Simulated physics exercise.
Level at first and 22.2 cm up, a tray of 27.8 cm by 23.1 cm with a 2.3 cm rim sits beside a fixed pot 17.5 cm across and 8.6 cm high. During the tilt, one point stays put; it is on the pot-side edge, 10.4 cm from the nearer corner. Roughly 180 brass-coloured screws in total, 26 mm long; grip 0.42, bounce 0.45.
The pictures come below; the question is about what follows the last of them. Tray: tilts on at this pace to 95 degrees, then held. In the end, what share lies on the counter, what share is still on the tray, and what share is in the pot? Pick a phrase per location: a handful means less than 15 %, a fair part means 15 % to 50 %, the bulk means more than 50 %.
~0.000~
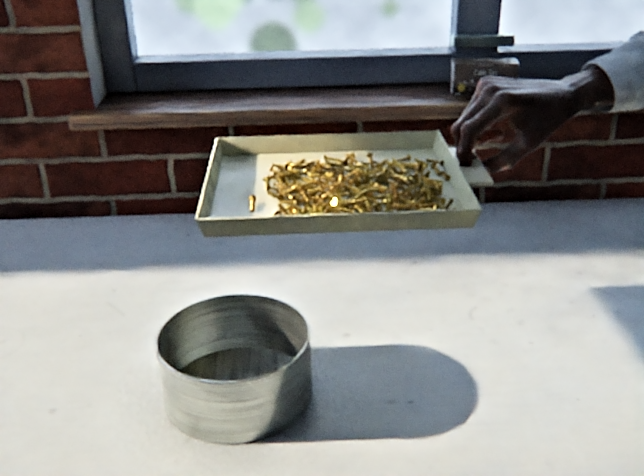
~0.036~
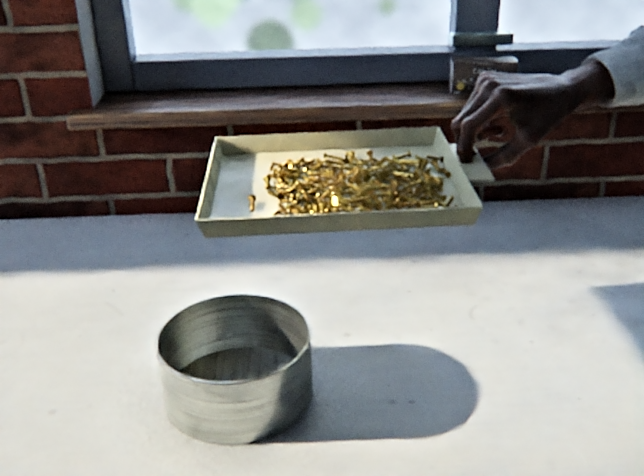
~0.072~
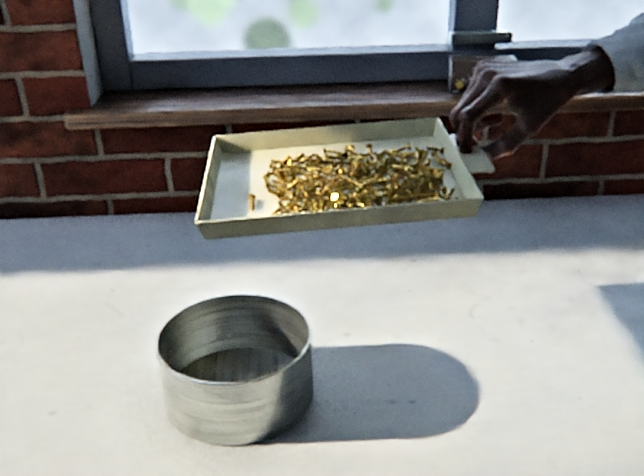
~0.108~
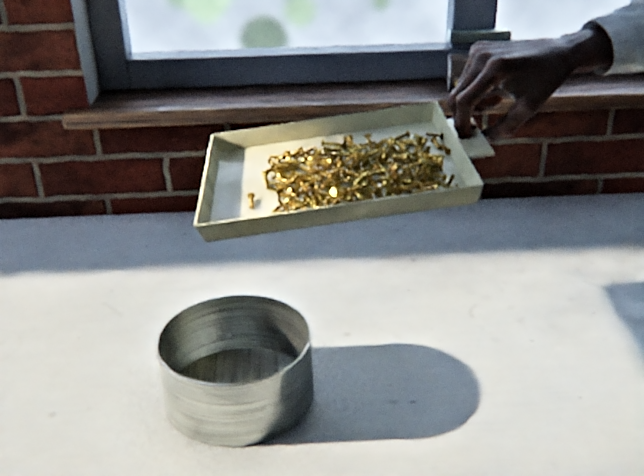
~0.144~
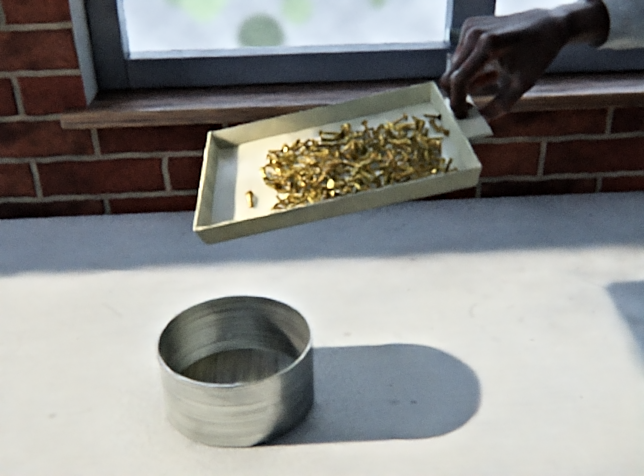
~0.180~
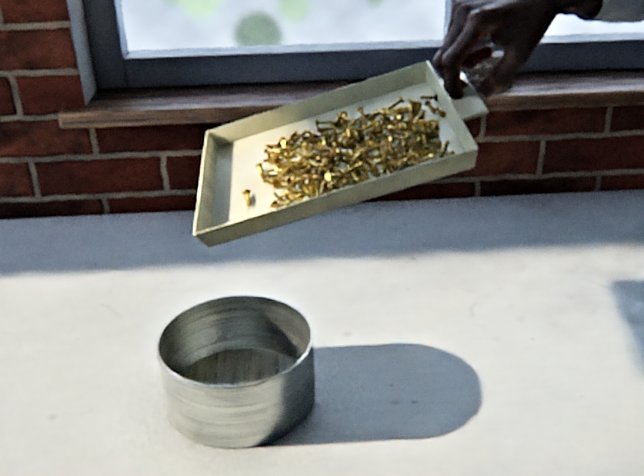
Counter: The bulk, tray: A handful, pot: A fair part.
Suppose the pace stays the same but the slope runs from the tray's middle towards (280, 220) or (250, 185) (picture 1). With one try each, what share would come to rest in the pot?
95 and 5 %.
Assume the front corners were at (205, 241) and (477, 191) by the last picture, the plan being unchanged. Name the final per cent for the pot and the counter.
That works out as pot 95 and counter 5.
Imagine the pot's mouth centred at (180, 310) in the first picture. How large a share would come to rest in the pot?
Share in pot at that spot: Some 60 in a hundred.
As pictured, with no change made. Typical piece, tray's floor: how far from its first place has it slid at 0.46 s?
Displacement on the tray: Roughly 6 cm.
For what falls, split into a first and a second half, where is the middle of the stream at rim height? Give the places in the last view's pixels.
At roughly (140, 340) first, later on at (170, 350).
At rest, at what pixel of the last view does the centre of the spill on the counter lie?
You'll find it at about pixel (89, 414).
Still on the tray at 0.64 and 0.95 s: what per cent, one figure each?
Roughly 65 then 0.
After 0.46 s, tilt 56 degrees; the tray holds 100 %, the pot 0 %.
After 0.64 s, tilt 81 degrees; the tray holds 65 %, the pot 0 %.
After 0.95 s, tilt 95 degrees; the tray holds 0 %, the pot 35 %.
At rest (2.2 s), counter 65 %, tray 0 %, pot 35 %.
